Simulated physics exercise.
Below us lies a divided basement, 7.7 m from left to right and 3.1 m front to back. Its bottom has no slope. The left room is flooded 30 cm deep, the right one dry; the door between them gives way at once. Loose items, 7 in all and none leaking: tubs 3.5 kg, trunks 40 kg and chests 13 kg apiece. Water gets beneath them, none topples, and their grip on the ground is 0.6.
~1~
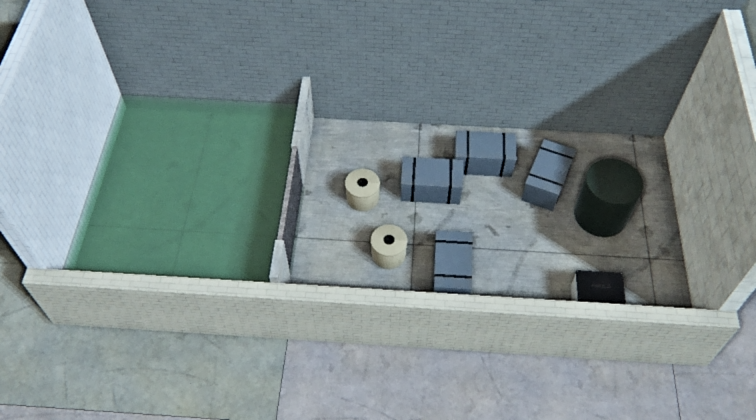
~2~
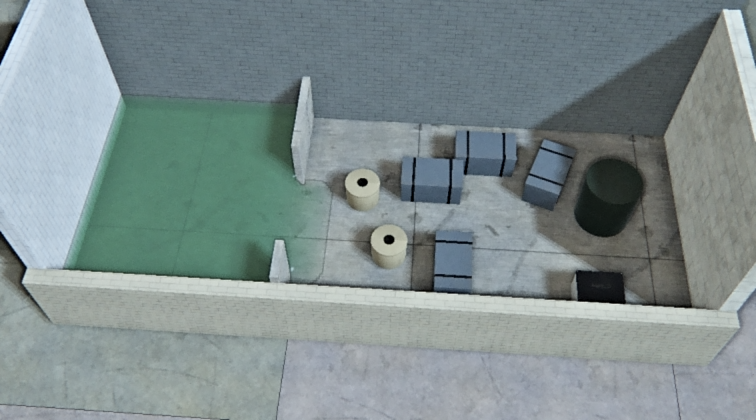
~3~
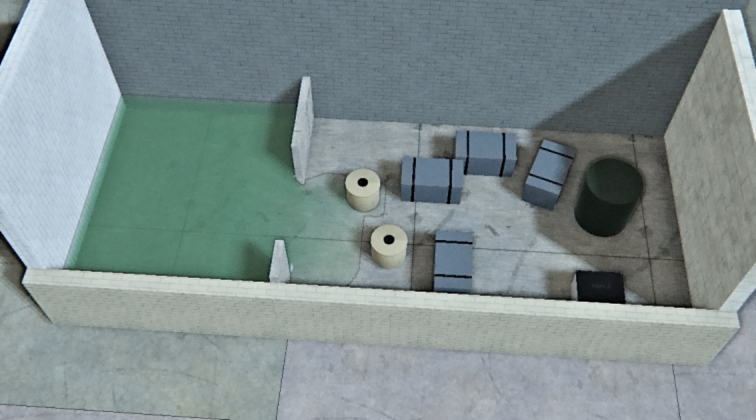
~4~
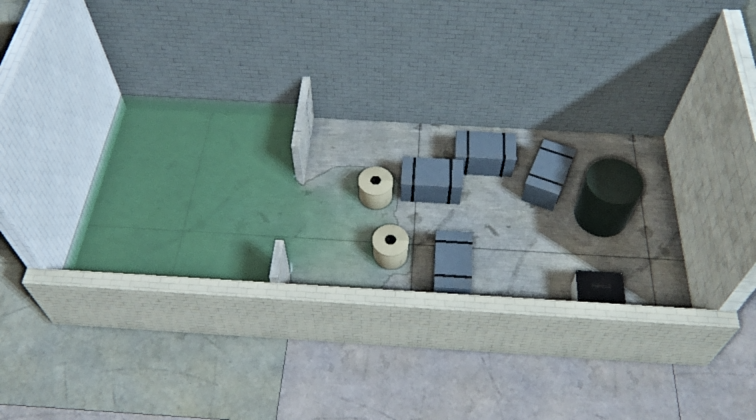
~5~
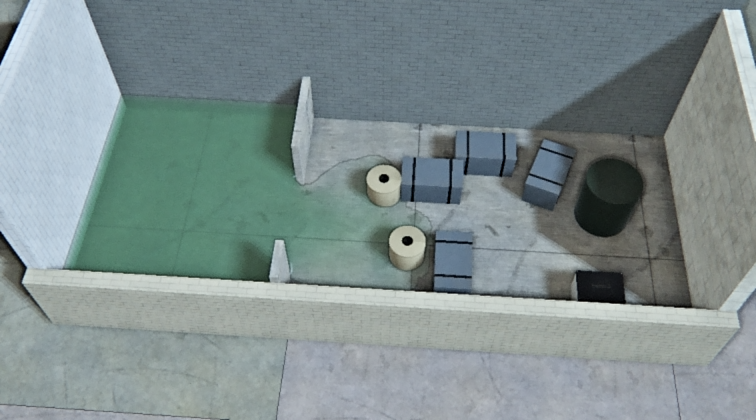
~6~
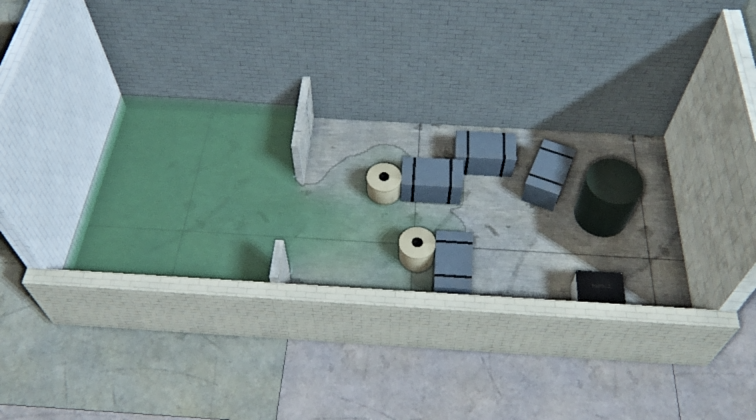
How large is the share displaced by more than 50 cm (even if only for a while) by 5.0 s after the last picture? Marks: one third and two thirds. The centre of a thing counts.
Share: Between one and two thirds.
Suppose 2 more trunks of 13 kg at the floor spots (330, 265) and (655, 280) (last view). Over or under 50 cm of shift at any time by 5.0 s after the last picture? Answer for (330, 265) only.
Answer: Over.
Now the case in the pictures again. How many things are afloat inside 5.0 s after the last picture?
4 of them.
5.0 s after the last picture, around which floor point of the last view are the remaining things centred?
At about (525, 223).
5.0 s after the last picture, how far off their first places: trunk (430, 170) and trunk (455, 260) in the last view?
In turn: 0 cm, 200 cm.
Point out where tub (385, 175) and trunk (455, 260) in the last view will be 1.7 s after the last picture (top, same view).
Around (353, 118) and (494, 261).
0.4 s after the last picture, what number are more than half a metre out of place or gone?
I count 0.
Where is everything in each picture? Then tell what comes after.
A tub at (389, 240), on the bottom; a tub at (362, 183), on the bottom; water covers 8.3 m2; 0 of 7 have shifted, in the first frame.
A tub at (389, 240), on the bottom; a tub at (362, 183) rests on the ground; 9.0 m2 under water; 0 of 7 have shifted, in the second frame.
A tub at (389, 240), on the bottom; a tub at (363, 183) rests on the ground; 9.7 m2 under water; 0 of 7 have shifted, in the third frame.
A tub at (391, 240) rests on the ground; a tub at (376, 181) rests on the ground, 17 cm from its start; 10.4 m2 under water; 1 of 7 have shifted, in the fourth frame.
A tub at (407, 241) rests on the ground, 23 cm from its start; a tub at (384, 179) rests on the ground, 29 cm from its start; 11.3 m2 under water; 2 of 7 have shifted, in the fifth frame.
A tub at (417, 243) rests on the ground, 35 cm from its start; a tub at (384, 177) floats, 29 cm from its start; 12.1 m2 under water; 2 of 7 have shifted, in the sixth frame.
Then, 0.4 s after the last picture 0 of 7 are over 50 cm from their spots; 2 afloat.
Then, 1.7 s after the last picture 2 of 7 are over 50 cm from their spots; 1 afloat.
Then, 3.2 s after the last picture 3 of 7 are over 50 cm from their spots; 2 afloat.
Then, 5.0 s after the last picture 3 of 7 are over 50 cm from their spots, and 4 have been at some point; 4 afloat.
